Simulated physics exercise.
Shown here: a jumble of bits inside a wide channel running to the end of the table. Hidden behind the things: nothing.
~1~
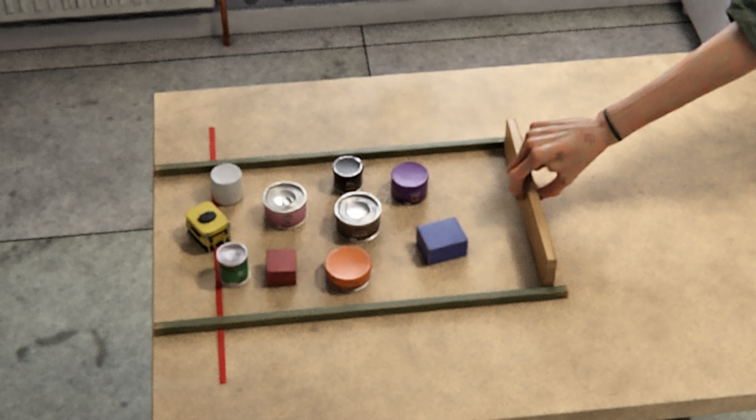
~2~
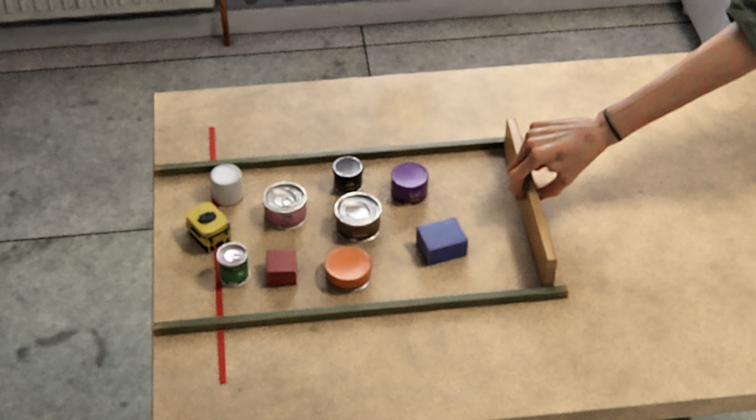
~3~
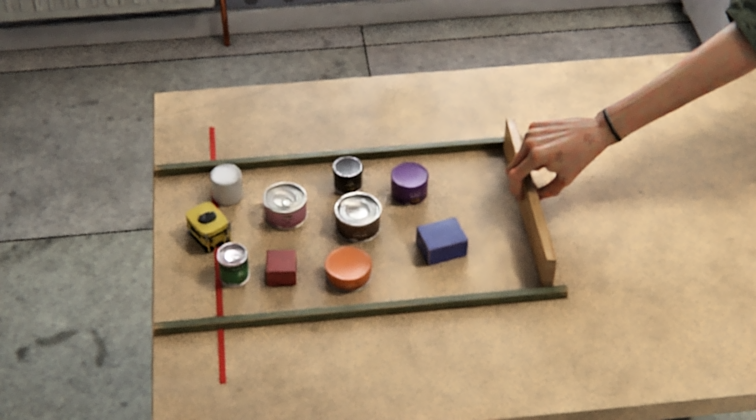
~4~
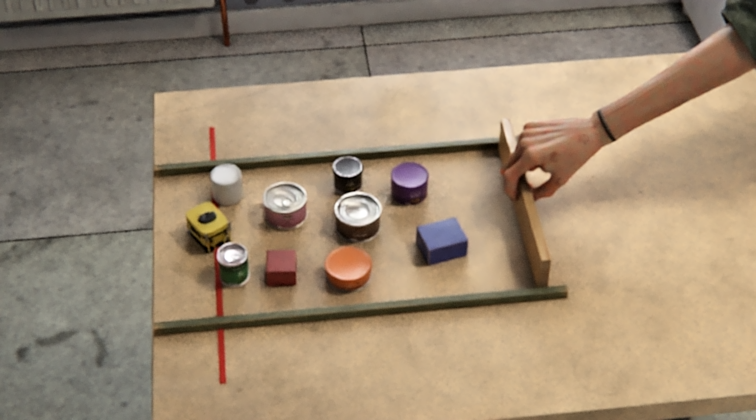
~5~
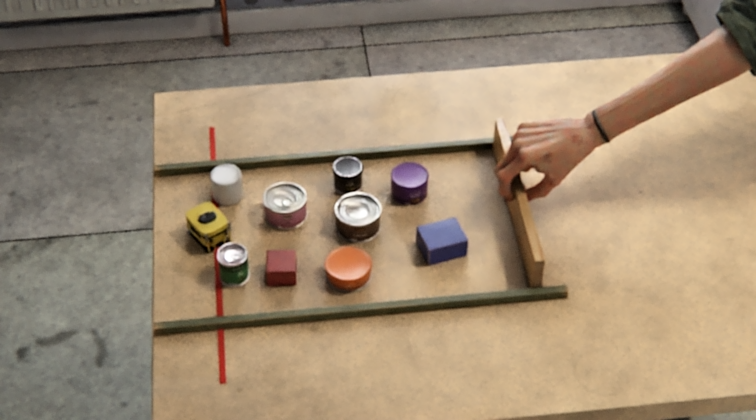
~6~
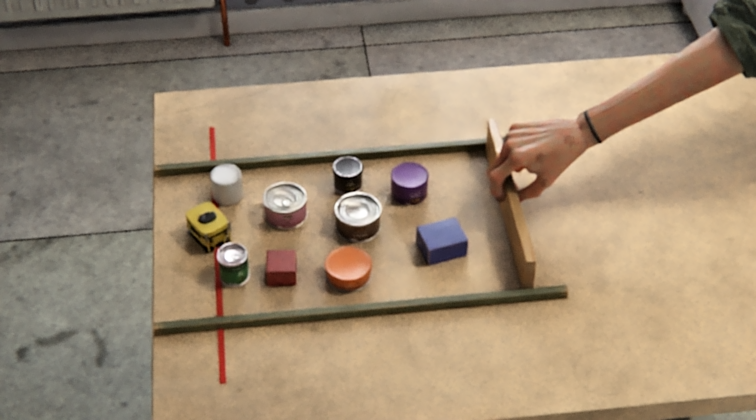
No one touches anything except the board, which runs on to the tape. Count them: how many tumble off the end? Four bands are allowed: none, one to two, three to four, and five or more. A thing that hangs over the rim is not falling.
The answer is one to two.
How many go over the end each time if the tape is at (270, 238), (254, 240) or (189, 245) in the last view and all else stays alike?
In that order 0, 0 and 5.
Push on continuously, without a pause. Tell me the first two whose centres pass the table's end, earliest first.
Order, earliest first: Green tin, yellow case.
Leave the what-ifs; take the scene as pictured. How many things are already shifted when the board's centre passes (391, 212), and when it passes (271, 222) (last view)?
Moved so far: 4, then 10.
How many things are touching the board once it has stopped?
Count: 5.
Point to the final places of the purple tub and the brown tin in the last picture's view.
You'll find the purple tub at roughly (196, 200) and the brown tin at roughly (193, 231).
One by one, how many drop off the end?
2, precisely.
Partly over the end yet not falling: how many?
The figure is 2.
Early on, none off yet; yellow case at rest near (208, 227); white lid at rest near (227, 185); green tin at rest near (234, 265).
Finally, the number that fall off is one or two; lost, green tin and yellow case.
